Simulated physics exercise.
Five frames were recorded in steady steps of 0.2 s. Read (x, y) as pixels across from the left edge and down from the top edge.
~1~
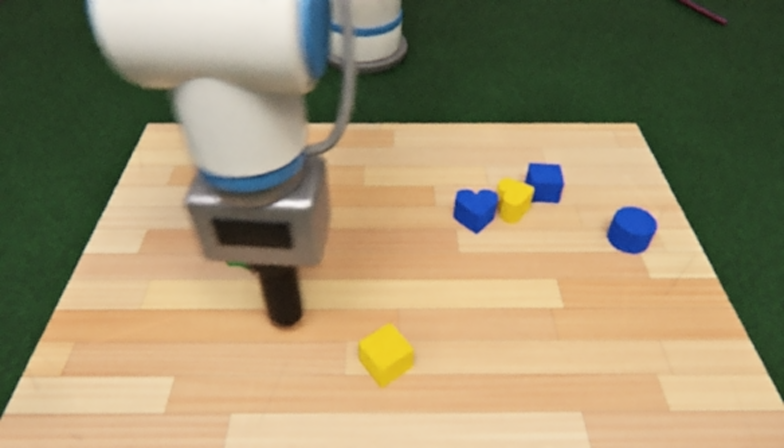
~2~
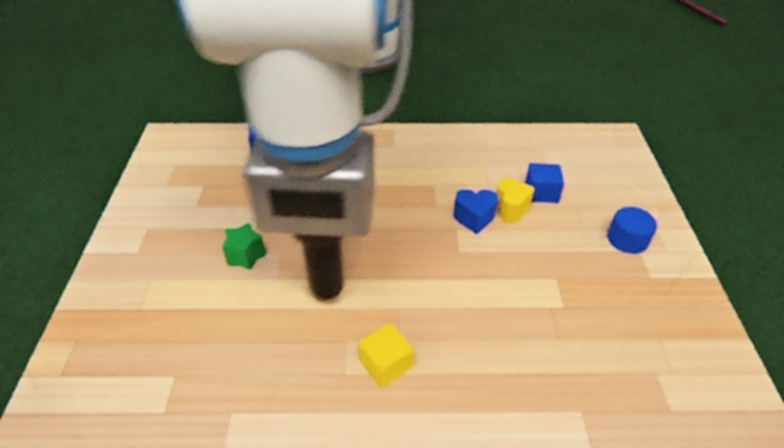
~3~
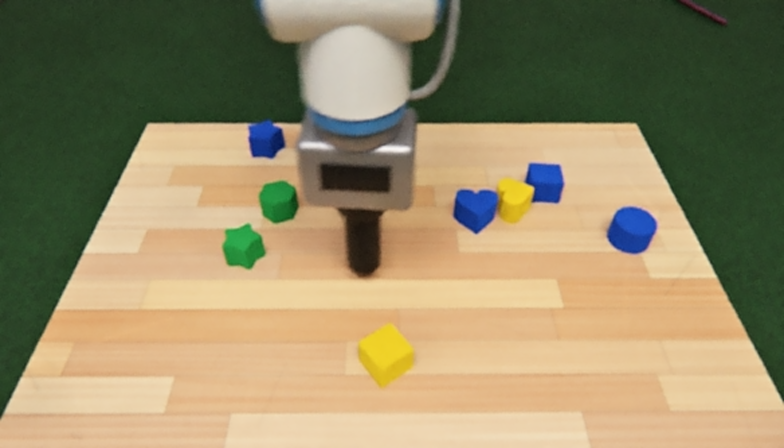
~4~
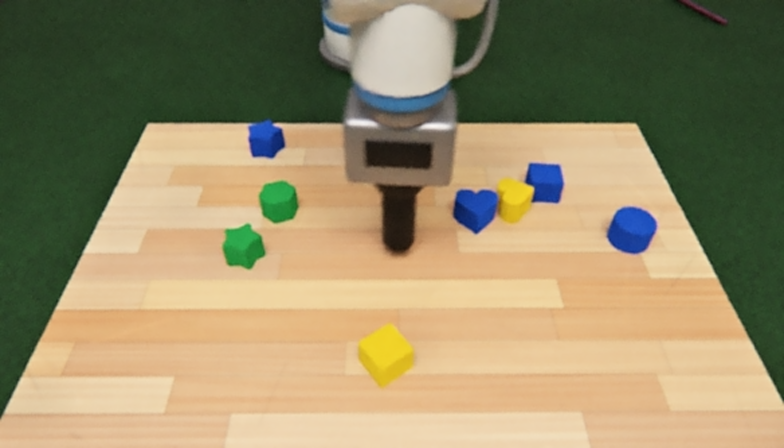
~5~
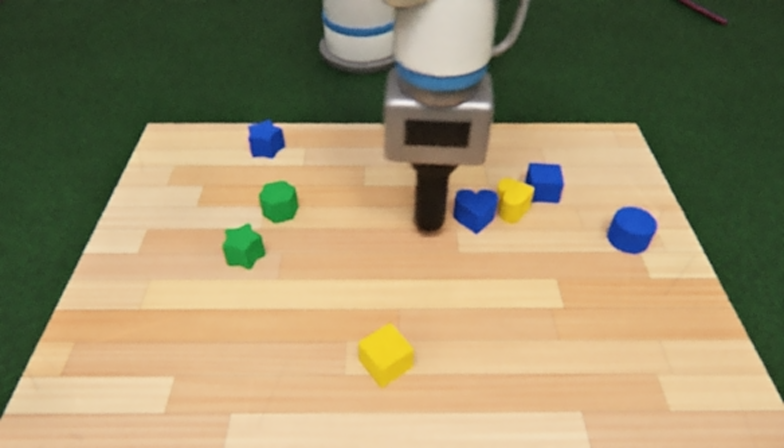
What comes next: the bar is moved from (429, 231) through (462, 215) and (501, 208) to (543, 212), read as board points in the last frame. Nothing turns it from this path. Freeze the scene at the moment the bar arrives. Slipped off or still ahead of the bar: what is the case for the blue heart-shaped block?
The blue heart-shaped block is leading.
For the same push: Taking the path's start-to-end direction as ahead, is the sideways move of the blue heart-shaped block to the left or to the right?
It gets pushed right.
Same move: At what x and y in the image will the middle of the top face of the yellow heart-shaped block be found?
Expect it around (608, 199).
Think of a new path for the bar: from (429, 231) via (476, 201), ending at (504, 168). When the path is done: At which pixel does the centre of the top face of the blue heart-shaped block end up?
The top centre is at (511, 191).
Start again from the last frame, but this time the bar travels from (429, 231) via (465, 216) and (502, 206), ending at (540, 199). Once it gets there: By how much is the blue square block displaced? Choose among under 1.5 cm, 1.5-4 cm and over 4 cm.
The displacement of the blue square block is 1.5-4 cm.
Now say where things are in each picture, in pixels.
In the first frame, tip of the bar at (286, 313), middles of tops, blue heart-shaped block at (477, 199), yellow heart-shaped block at (515, 190), blue square block at (547, 173), blue cylinder at (636, 220).
In the second frame, bar at (327, 287), nothing pushed.
In the third frame, bar at (364, 263), nothing pushed.
In the fourth frame, bar at (398, 242), nothing pushed.
In the fifth frame, bar at (429, 222), blue heart-shaped block at (477, 199), yellow heart-shaped block at (515, 190), blue square block at (547, 173), blue cylinder at (636, 220).
What follows on the original path. One third of the way, bar at (464, 205); blue heart-shaped block at (498, 198), turned 35° clockwise; yellow heart-shaped block at (526, 191), turned 25° anticlockwise.
Two thirds of the way, bar at (504, 199); blue heart-shaped block at (537, 197), turned 65° clockwise; yellow heart-shaped block at (566, 195), turned 15° anticlockwise.
At the end, bar at (546, 203); blue heart-shaped block at (580, 201), turned 65° clockwise; yellow heart-shaped block at (608, 199), turned 15° anticlockwise; blue square block at (550, 171); blue cylinder at (641, 221).
